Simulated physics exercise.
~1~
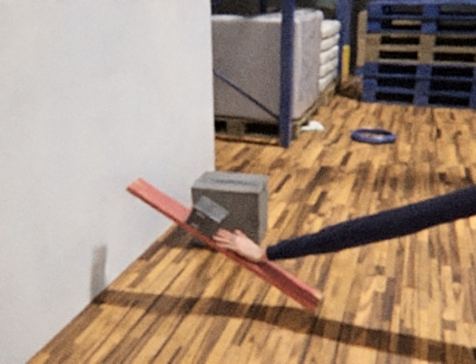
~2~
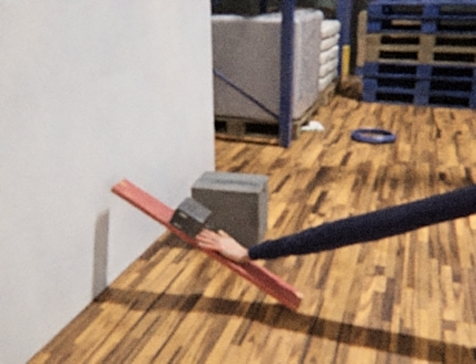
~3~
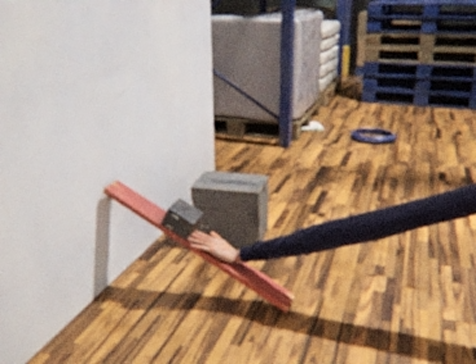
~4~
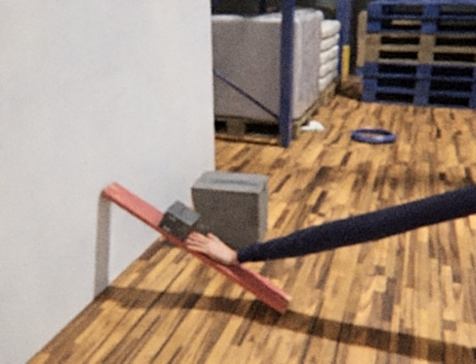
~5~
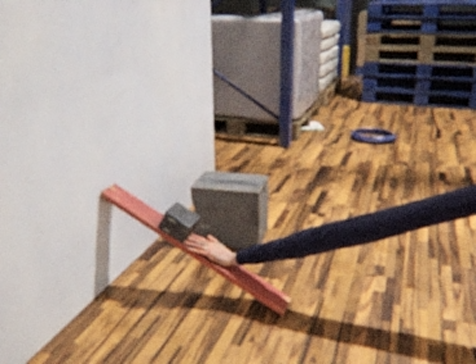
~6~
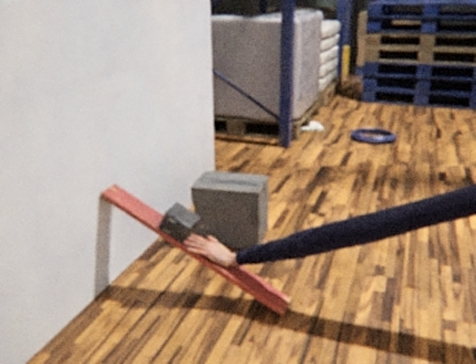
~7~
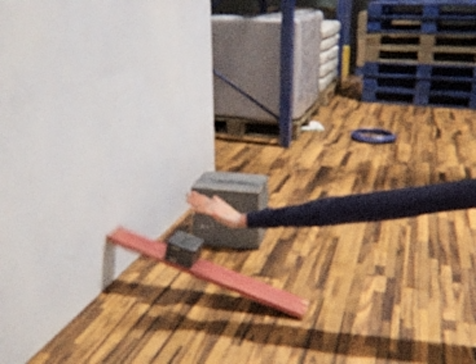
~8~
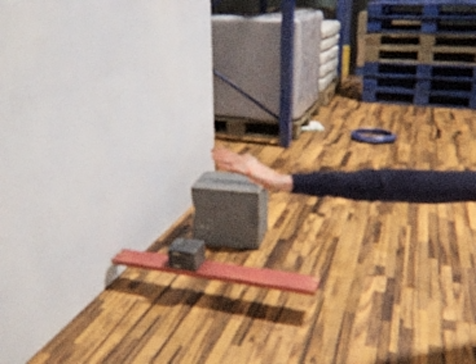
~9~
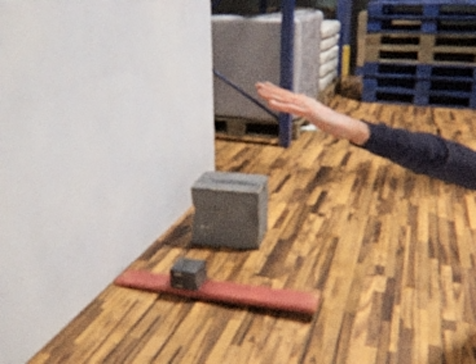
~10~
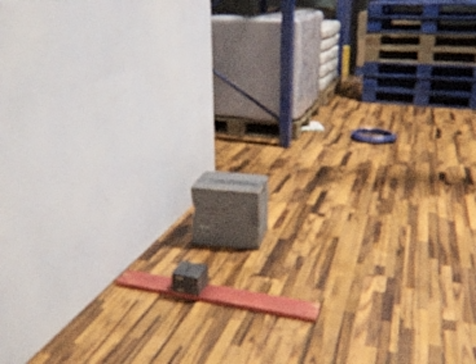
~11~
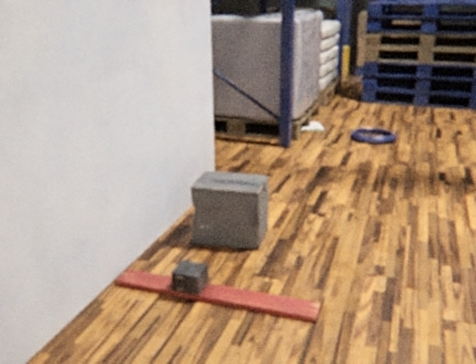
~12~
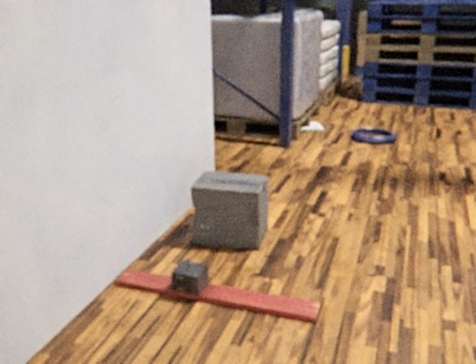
On a wooden floor beside a pale wall, a hand leaned a red plank carrying a small dark block against the wall, then let go and drew away. The plank slid down and ended flat on the floor, the block still on it, near an unmoved grey box.
